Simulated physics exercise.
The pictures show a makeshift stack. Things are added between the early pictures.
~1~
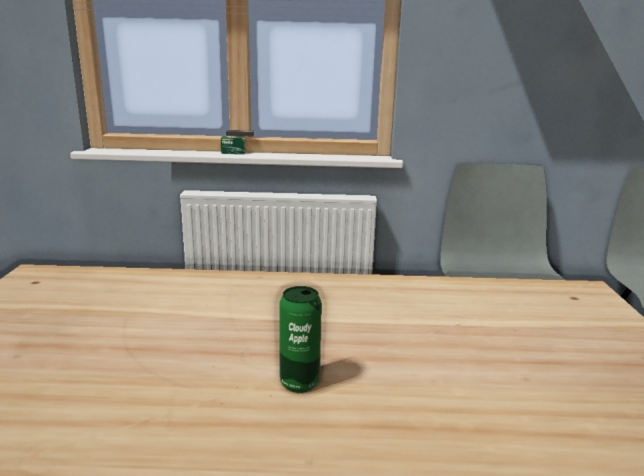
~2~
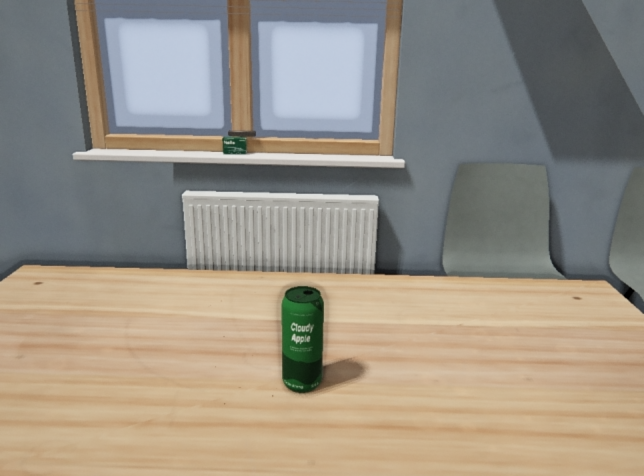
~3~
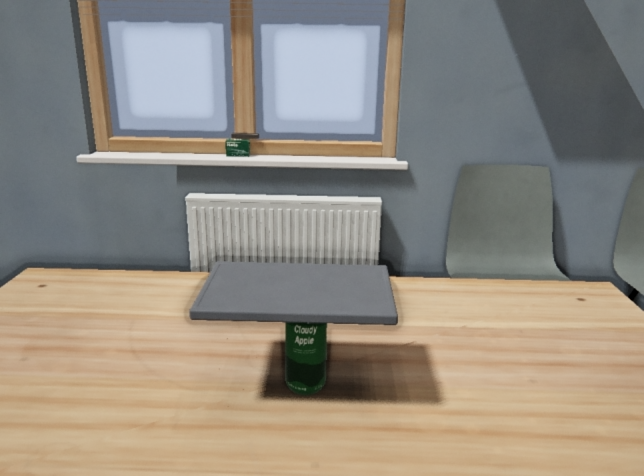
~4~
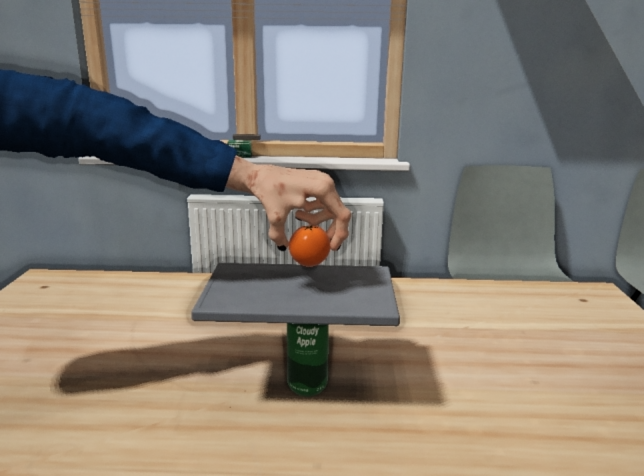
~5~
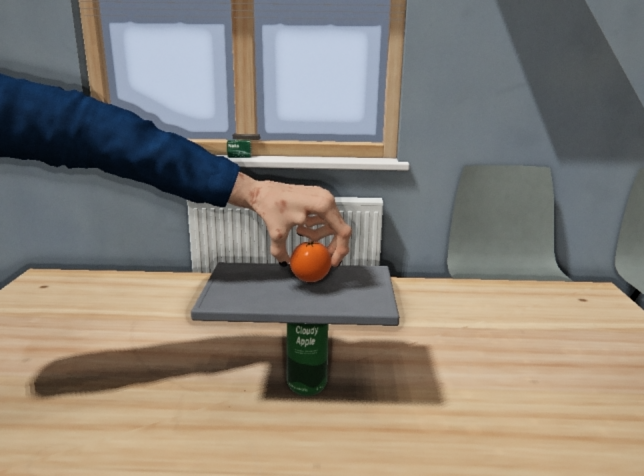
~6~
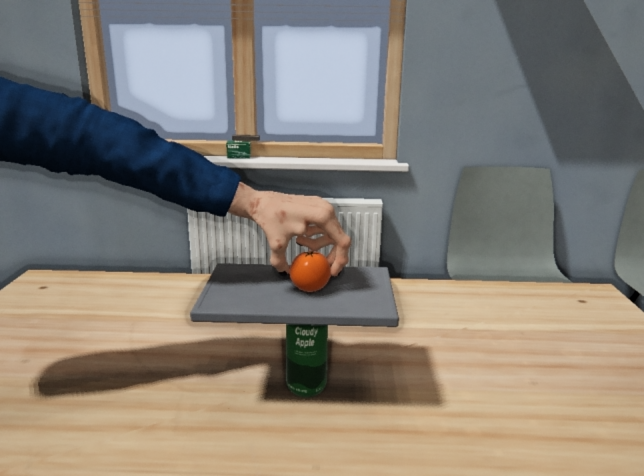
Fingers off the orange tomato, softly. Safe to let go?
Here the stack holds.
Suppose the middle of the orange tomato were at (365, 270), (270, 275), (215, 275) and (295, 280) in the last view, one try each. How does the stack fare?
First try: It holds; second try: It keeps its balance; third try: It gives way; fourth try: It keeps its balance.
Then, 0.80 s after the last picture, nothing has stirred.
Then, 1.70 s after the last picture, orange tomato resting near (310, 272).
At rest, all 3 in place. Seen from the same camera at the end, orange tomato near (310, 272). The stack stays up.
